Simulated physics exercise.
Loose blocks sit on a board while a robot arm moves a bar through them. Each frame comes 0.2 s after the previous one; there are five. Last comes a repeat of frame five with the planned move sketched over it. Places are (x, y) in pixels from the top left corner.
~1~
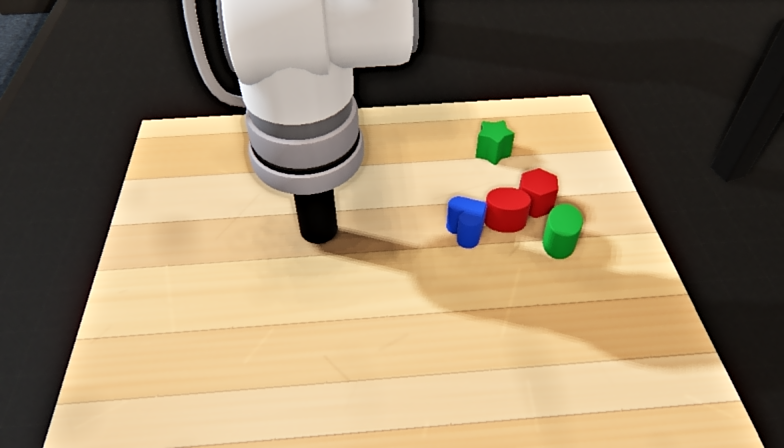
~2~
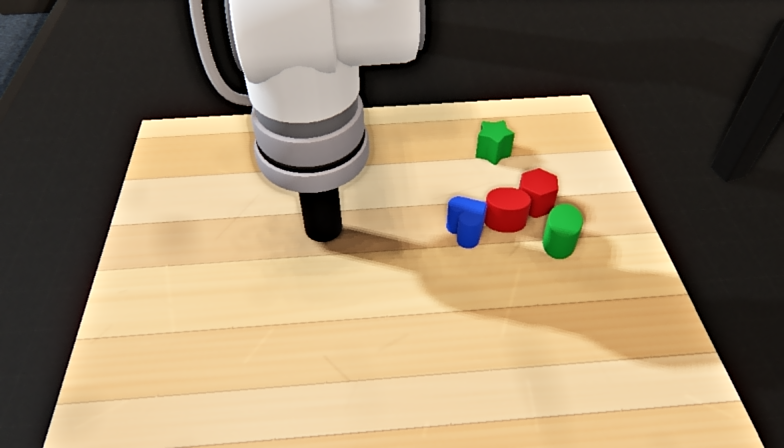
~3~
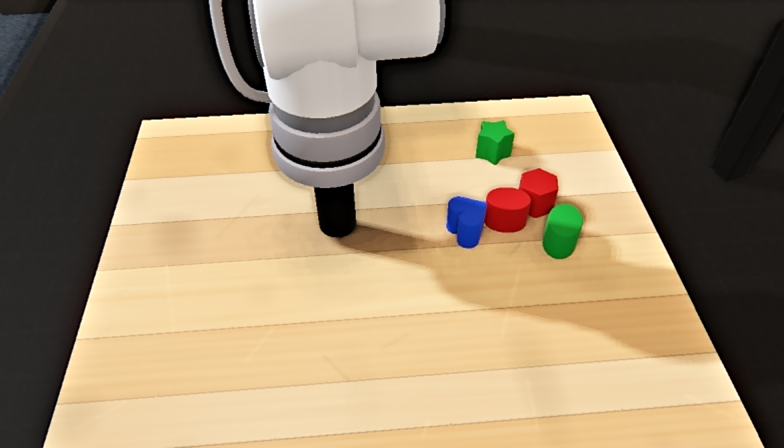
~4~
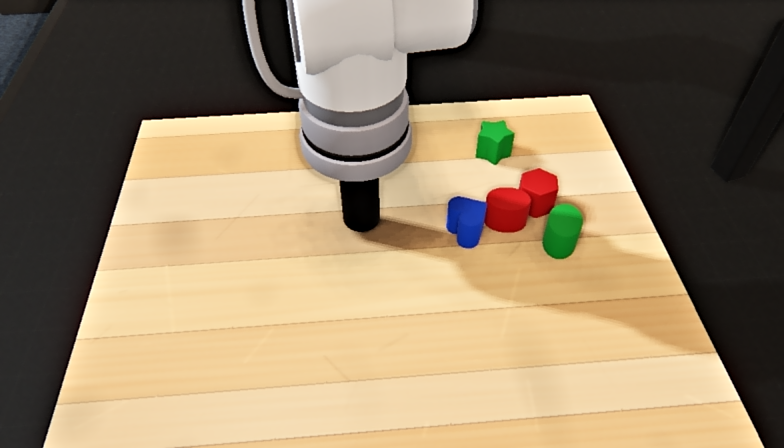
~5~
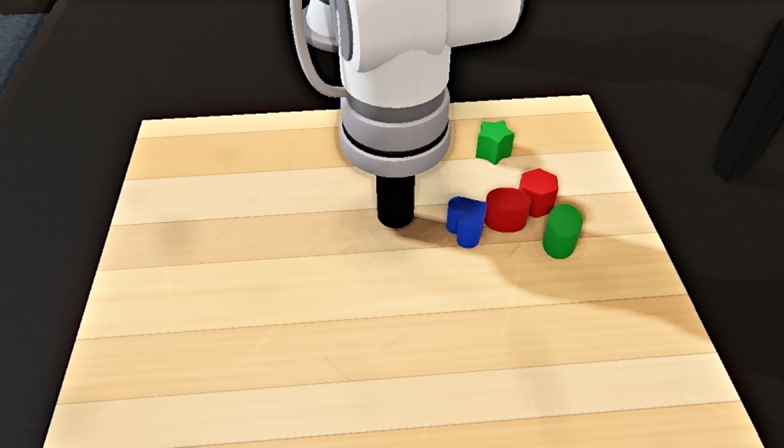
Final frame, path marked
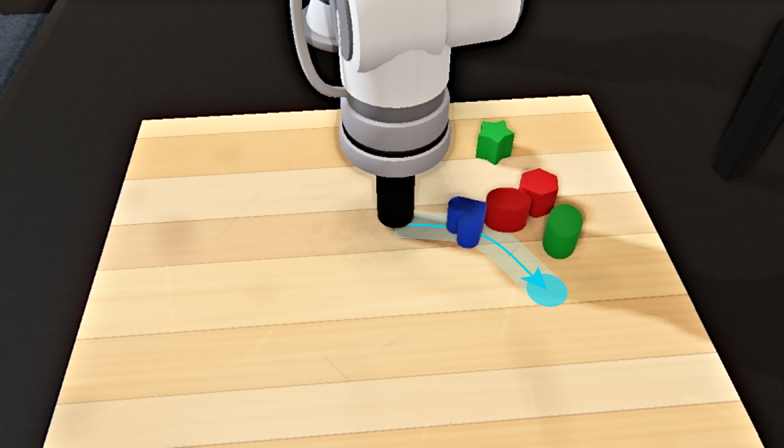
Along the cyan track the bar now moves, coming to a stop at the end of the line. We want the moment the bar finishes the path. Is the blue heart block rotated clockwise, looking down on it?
Yes - that is the case.
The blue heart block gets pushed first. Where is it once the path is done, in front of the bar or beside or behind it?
The bar will still be pushing it.
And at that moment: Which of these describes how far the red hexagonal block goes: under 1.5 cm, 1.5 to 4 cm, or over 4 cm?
It falls in the under 1.5 cm band.
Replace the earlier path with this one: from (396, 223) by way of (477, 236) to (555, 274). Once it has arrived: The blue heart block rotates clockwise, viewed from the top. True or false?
That is true.
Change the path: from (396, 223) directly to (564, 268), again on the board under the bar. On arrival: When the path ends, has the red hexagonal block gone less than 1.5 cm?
The answer is no.
Path on the board, from (396, 223) by way of (453, 228) and (505, 250) to (547, 290).
On the path given first. One third of the way, bar (454, 219); blue heart block (491, 217), turned 30° clockwise; red elliptical block (512, 197).
Two thirds of the way, bar (507, 242); blue heart block (540, 243), turned 65° clockwise; red elliptical block (527, 199), turned 30° anticlockwise; red hexagonal block (545, 178).
At the end, bar (549, 282); blue heart block (590, 278), turned 50° clockwise; red elliptical block (527, 199), turned 30° anticlockwise; red hexagonal block (545, 178); green elliptical block in place.
